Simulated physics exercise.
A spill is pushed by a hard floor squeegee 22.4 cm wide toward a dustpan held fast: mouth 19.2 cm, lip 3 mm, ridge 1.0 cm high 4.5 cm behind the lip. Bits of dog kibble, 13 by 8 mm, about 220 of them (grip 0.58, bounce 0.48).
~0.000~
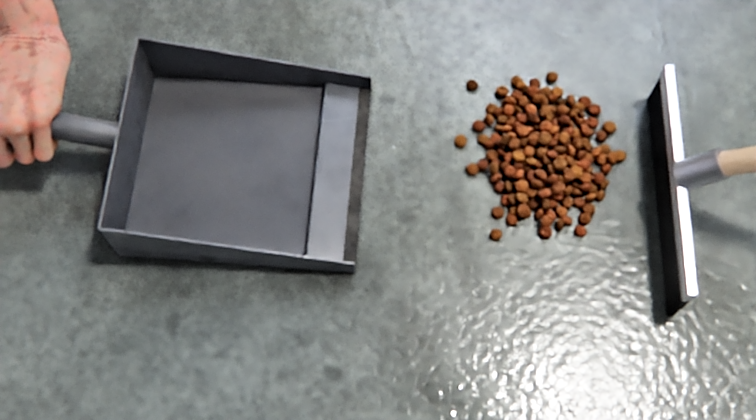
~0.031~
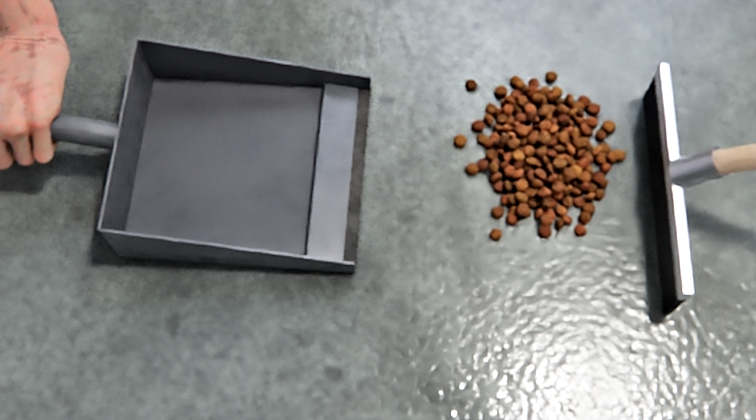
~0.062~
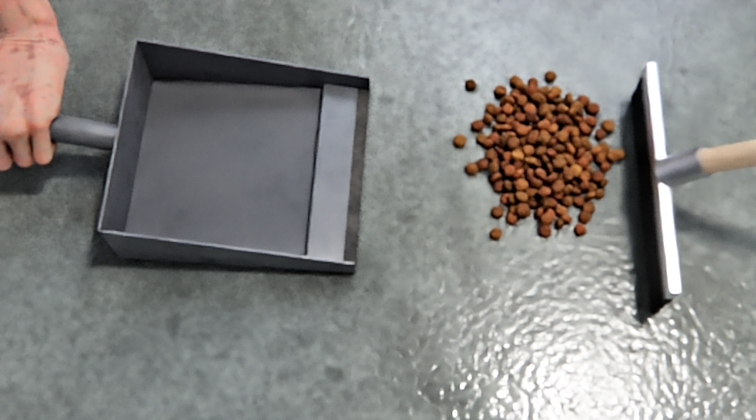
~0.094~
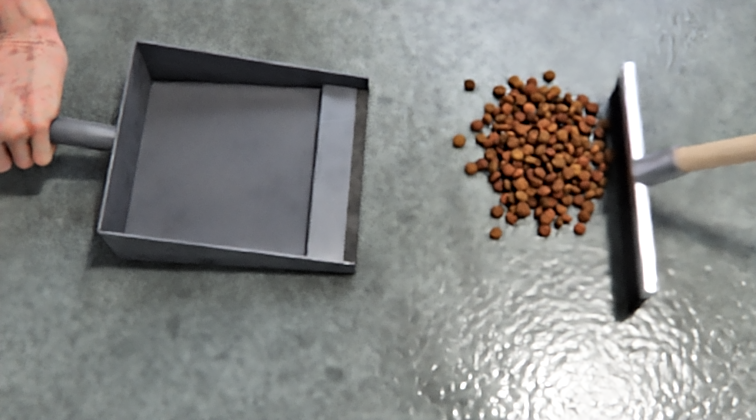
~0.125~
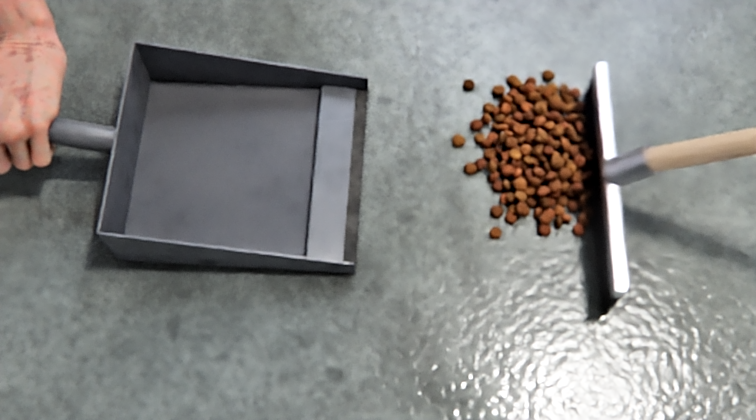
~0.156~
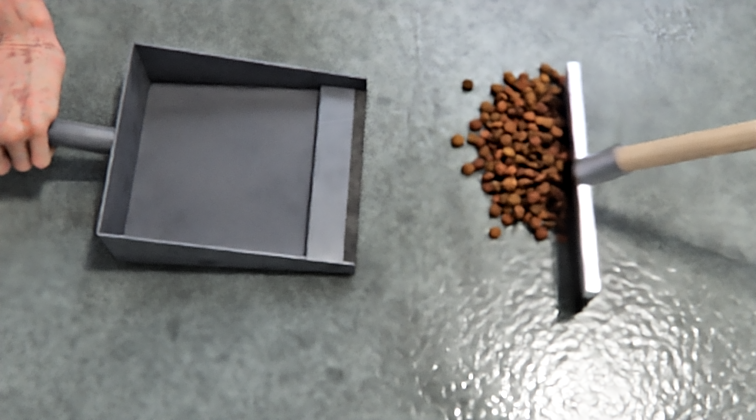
A squeegee with a wooden handle slid left across the gray floor, met a loose pile of brown kibble and pushed it together slightly, while a hand on the left held a gray dustpan still.
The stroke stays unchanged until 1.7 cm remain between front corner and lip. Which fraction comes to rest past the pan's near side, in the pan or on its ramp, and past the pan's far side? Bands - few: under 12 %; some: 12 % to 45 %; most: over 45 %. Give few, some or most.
Near side: Few, pan: Most, far side: Some.
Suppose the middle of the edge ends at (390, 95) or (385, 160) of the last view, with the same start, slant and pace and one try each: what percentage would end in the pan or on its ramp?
First try around 40 %, second try around 50 %.
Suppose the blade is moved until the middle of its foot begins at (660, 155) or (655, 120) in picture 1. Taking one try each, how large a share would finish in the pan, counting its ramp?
The two tries give some 60 % and some 50 %.
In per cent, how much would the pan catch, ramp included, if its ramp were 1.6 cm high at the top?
I'd put it near 55 per cent, ramp counted.
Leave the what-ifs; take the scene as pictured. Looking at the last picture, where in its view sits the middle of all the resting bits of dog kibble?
I'd put it at about (345, 152).
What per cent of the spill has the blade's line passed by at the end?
Near 15 percent, give or take.
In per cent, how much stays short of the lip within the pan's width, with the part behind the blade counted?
That comes to near 20 percent.
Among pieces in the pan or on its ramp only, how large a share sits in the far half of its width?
Share: Approx. 60 %.
After 0.28 s, middle of the blade 10 cm from the lip; 0 % over the lip, far side 15 %, near side 0 %.
After 0.36 s, middle of the blade 4 cm from the lip; 15 % over the lip, far side 20 %, near side 0 %.
After 0.58 s, middle of the blade 2 cm from the lip; 60 % over the lip, far side 20 %, near side 0 %.
In the end, at 1.2 s, near side 0 %, pan 60 %, far side 20 %, in front of the lip or behind the blade 20 %.
